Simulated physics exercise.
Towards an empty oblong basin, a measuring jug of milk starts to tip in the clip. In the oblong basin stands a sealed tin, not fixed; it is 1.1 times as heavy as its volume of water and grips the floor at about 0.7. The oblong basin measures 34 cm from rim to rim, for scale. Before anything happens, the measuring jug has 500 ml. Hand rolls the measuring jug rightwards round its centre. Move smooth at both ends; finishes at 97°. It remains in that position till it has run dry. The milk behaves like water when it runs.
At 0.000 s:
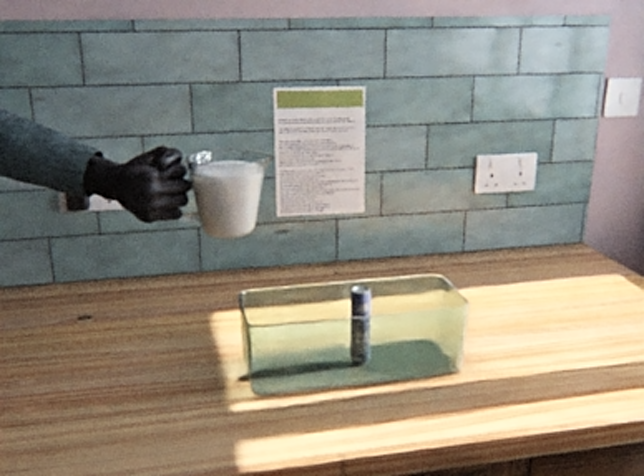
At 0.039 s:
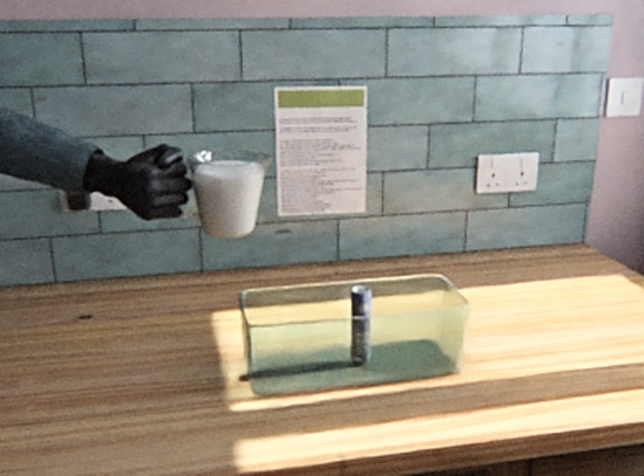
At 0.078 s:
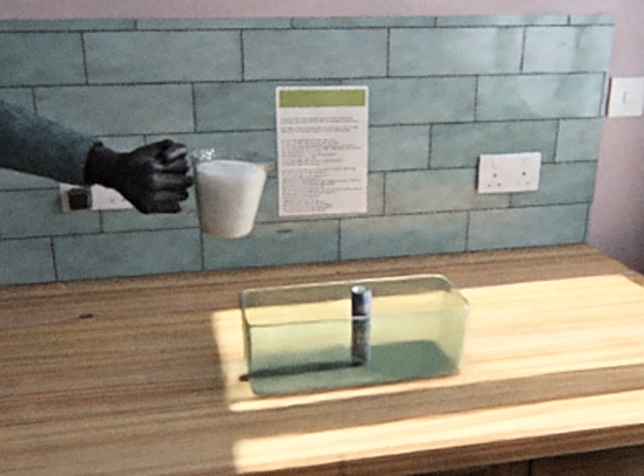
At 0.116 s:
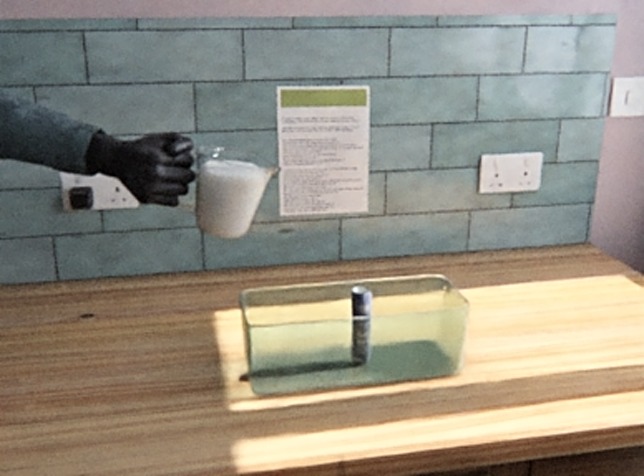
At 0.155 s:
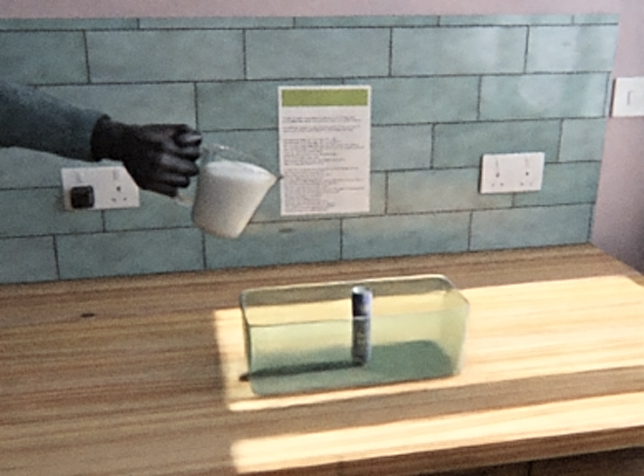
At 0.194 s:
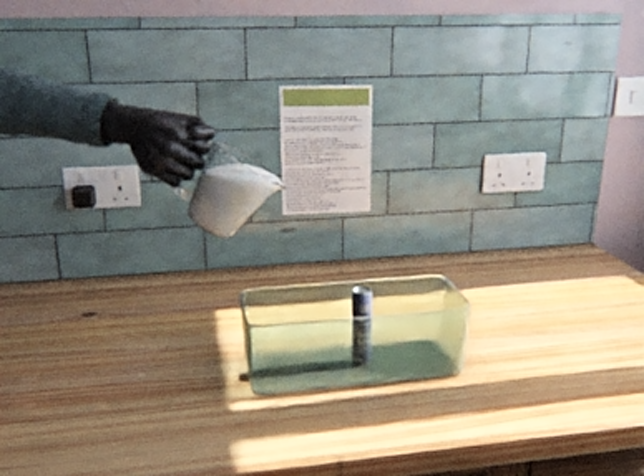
Black-gloved hand holding a glass jug of milk upright, then tilting it rightwards above a clear oblong basin with a tin inside.
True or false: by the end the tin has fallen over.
False.
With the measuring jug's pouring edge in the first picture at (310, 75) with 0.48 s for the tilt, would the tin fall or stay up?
It does not tip.
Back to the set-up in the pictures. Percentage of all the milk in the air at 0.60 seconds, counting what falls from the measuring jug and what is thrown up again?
Roughly 22 per cent.
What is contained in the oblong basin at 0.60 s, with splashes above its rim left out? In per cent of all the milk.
Looks like about 68 % of the whole amount.
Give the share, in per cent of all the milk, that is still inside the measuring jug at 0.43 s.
Still held: Roughly 46 % of the total.
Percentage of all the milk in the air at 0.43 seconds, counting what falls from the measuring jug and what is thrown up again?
Some 42 per cent, I reckon.
Then, 0.43 s in, the tilt is 94° and 45 per cent is still to pour; the tin stands where it began.
Then, 0.60 s in, the tilt is 97° and 11 per cent is still to pour; the tin stands where it began.
Then, 0.78 s in, the tilt is 97° and 1 per cent is still to pour; the tin stands where it began.
Then, 0.98 s in, the tilt is 97° and 0 per cent is still to pour; the tin stands where it began.
Finally, the tin stands where it began.
